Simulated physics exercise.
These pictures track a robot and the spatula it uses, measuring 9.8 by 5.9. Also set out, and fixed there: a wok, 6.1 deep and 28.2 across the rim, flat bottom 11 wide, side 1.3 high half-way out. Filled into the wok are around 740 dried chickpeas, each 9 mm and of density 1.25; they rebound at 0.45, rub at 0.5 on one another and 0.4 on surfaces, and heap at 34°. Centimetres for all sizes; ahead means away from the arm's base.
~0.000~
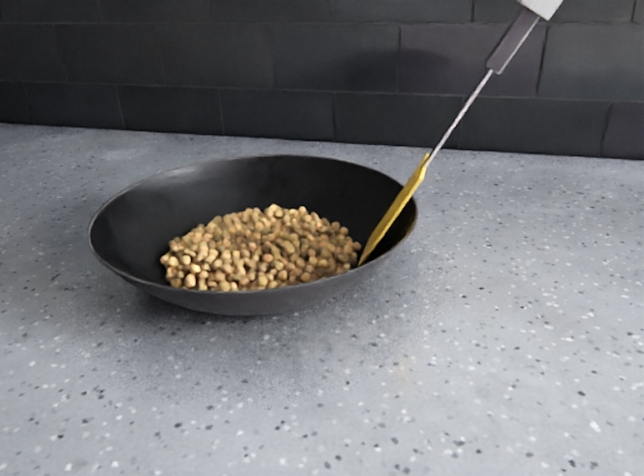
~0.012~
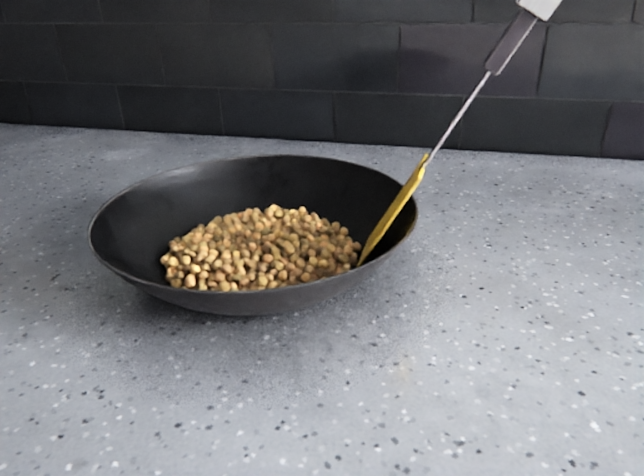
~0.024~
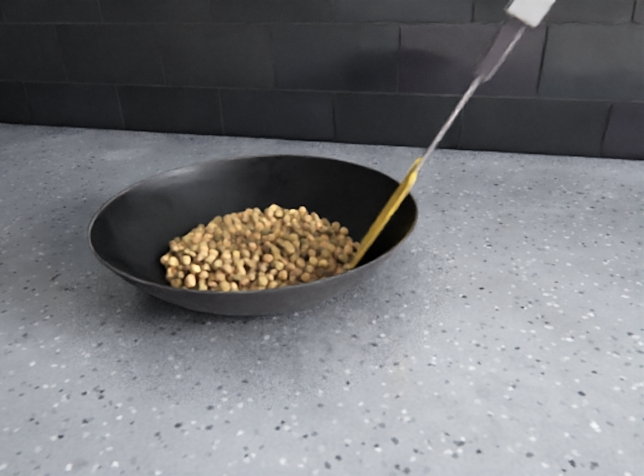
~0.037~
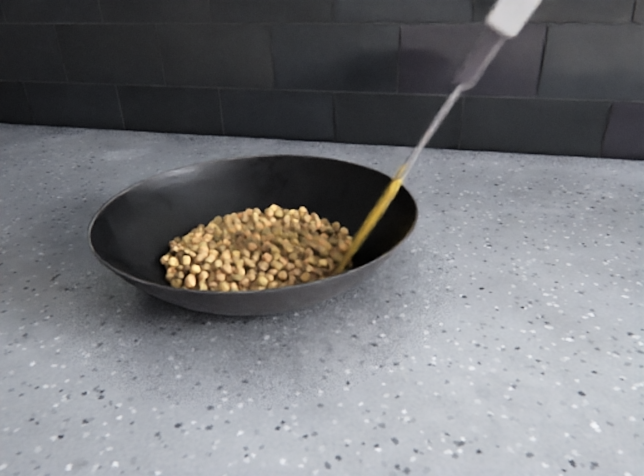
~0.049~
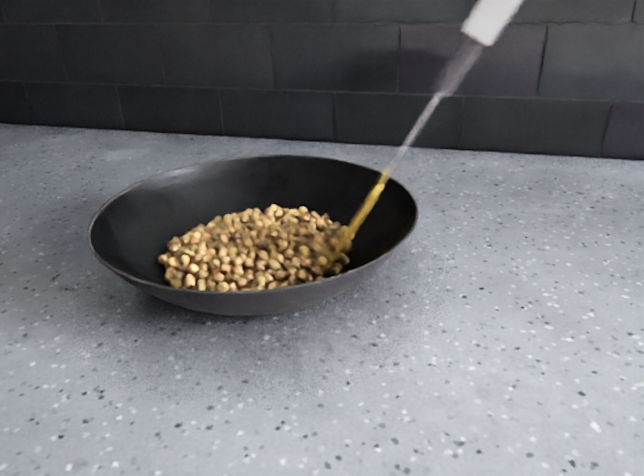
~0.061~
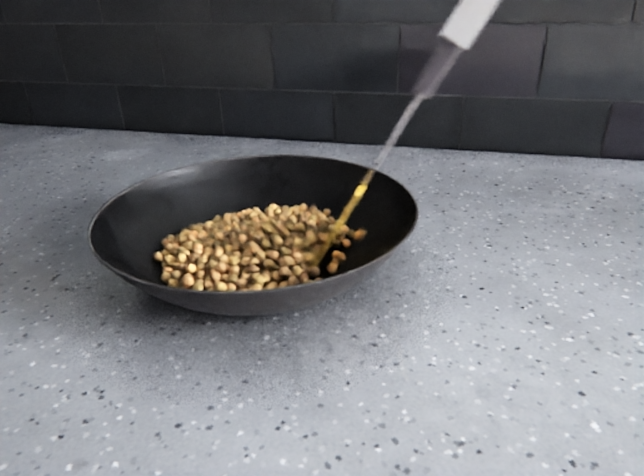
On a speckled grey counter, a gold-coloured spatula on a long handle rested inside the right edge of a black wok of chickpeas, then slid left into the heap, nudging some of them aside.
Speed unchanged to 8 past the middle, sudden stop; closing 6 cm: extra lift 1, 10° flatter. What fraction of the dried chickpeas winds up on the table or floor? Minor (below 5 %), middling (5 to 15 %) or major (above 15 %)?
Middling.
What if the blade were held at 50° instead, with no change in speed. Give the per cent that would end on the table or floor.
Near 5 %.
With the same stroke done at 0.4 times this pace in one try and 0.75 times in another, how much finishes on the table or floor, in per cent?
Close to 0 and 5 percent respectively.
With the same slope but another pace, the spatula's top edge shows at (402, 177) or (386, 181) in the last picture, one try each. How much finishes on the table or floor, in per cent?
I'd estimate some 0 and 0 in a hundred.
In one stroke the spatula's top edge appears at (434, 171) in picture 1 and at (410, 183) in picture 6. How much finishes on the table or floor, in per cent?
I'd put it at roughly 0 per cent.
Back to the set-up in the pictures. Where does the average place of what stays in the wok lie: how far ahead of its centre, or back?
Ahead of centre, near 4.0 centimetres.
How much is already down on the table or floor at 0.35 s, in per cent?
Some 4 per cent of the load.
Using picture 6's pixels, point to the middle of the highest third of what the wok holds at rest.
Near (175, 226).
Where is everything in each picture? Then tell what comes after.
The first picture shows the spatula top edge at (425, 165), sloping 61°; upper third of the load around (261, 246), from x 165 to 355, top at y 210; 738 in the wok.
The second picture shows the spatula top edge at (424, 166), sloping 61°; upper third of the load around (261, 246), from x 165 to 355, top at y 210.
The third picture shows the spatula top edge at (415, 170), sloping 61°; upper third of the load around (262, 246), from x 165 to 355, top at y 210.
The fourth picture shows the spatula top edge at (400, 177), sloping 61°; upper third of the load around (264, 245), from x 165 to 350, top at y 210.
The fifth picture shows the spatula top edge at (382, 182), sloping 61°; upper third of the load around (263, 243), from x 165 to 350, top at y 210.
The sixth picture shows the spatula top edge at (365, 183), sloping 61°; upper third of the load around (260, 238), from x 160 to 360, top at y 205; 738 in the wok.
After 0.10 s, sloping 61°, highest piece 7 above the table; 738 in the wok.
After 0.13 s, sloping 58°, highest piece 11 above the table; 737 in the wok, 1 on the blade or in flight.
After 0.35 s, sloping 51°, highest piece 7 above the table; 669 in the wok, 29 on the table or floor, 40 on the blade or in flight.
After 1.40 s, sloping 51°, highest piece 6 above the table; 668 in the wok, 70 on the table or floor.
In the end, 668 in the wok, 70 on the table or floor. That is 9 % on the table or floor.
